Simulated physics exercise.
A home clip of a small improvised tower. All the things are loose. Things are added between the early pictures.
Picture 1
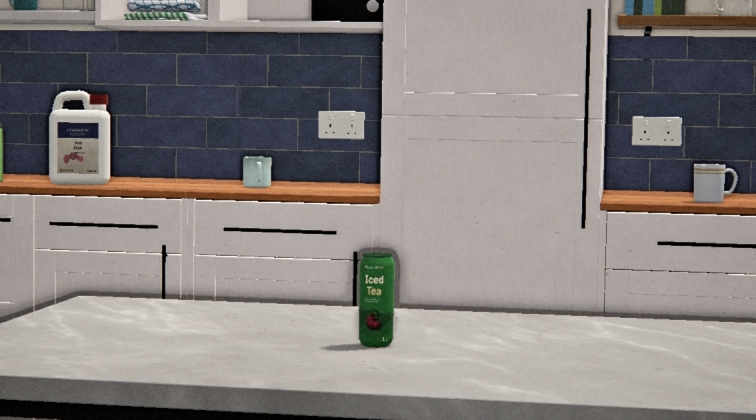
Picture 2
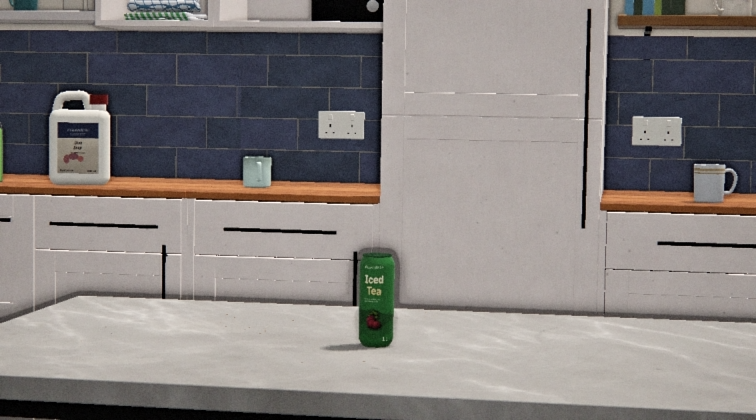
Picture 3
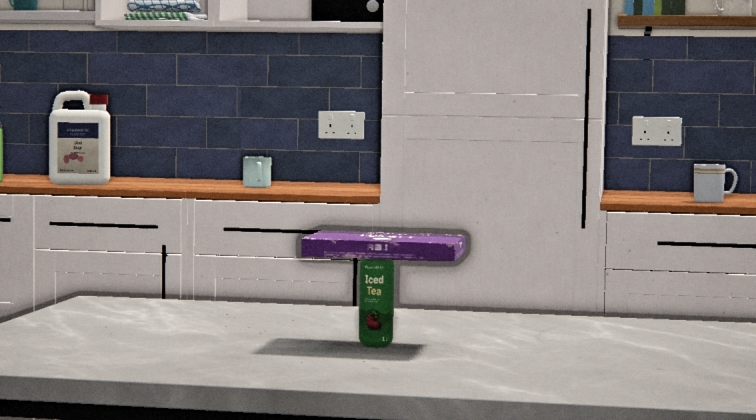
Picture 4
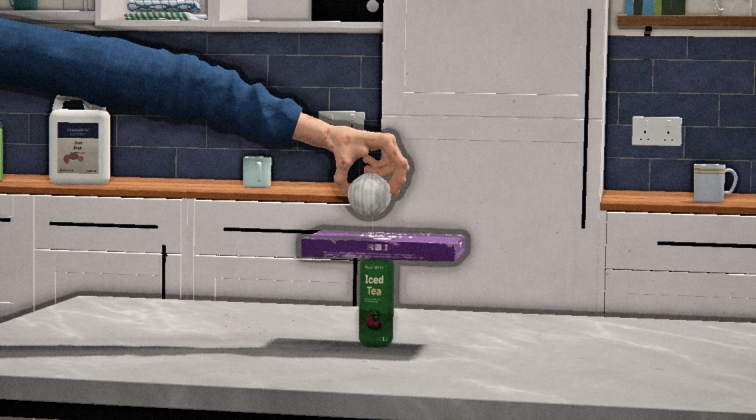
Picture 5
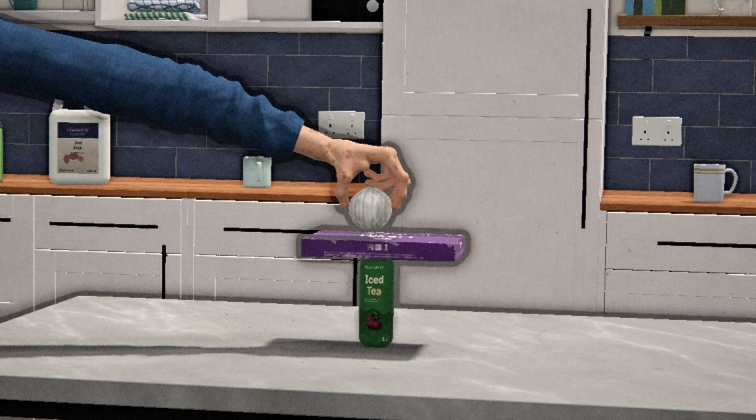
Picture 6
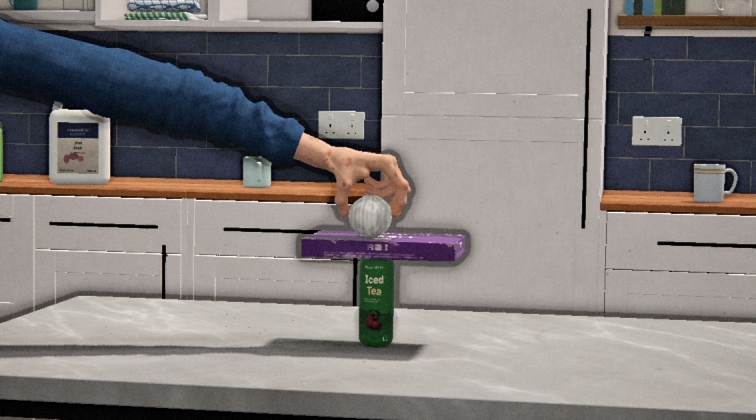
A green iced tea can stood on a kitchen counter, then a flat purple box appeared across its top, and a blue-sleeved arm reached from the left and lowered a white onion onto the box.
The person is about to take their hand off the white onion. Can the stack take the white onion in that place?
Outcome: The stack keeps its balance.
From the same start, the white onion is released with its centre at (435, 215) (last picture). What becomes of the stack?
Then it loses its balance.
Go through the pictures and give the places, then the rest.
In the first frame, the last thing is not in view yet; green can (376, 300).
In the second frame, the last thing is not in view yet; green can (376, 300).
In the third frame, the last thing is not in view yet; green can (376, 300).
The fourth frame shows coming down; white onion (370, 194); green can (376, 300).
The fifth frame shows coming down; white onion (371, 208); green can (376, 300).
The sixth frame shows in place under the hand; white onion (371, 216); green can (376, 300).
Then, 0.30 s later than the last frame, all is still.
Then, 0.70 s later than the last frame, white onion resting near (371, 217).
When it is over, all 3 as before. End places, in pixels of the last picture, white onion near (371, 217). The stack holds.
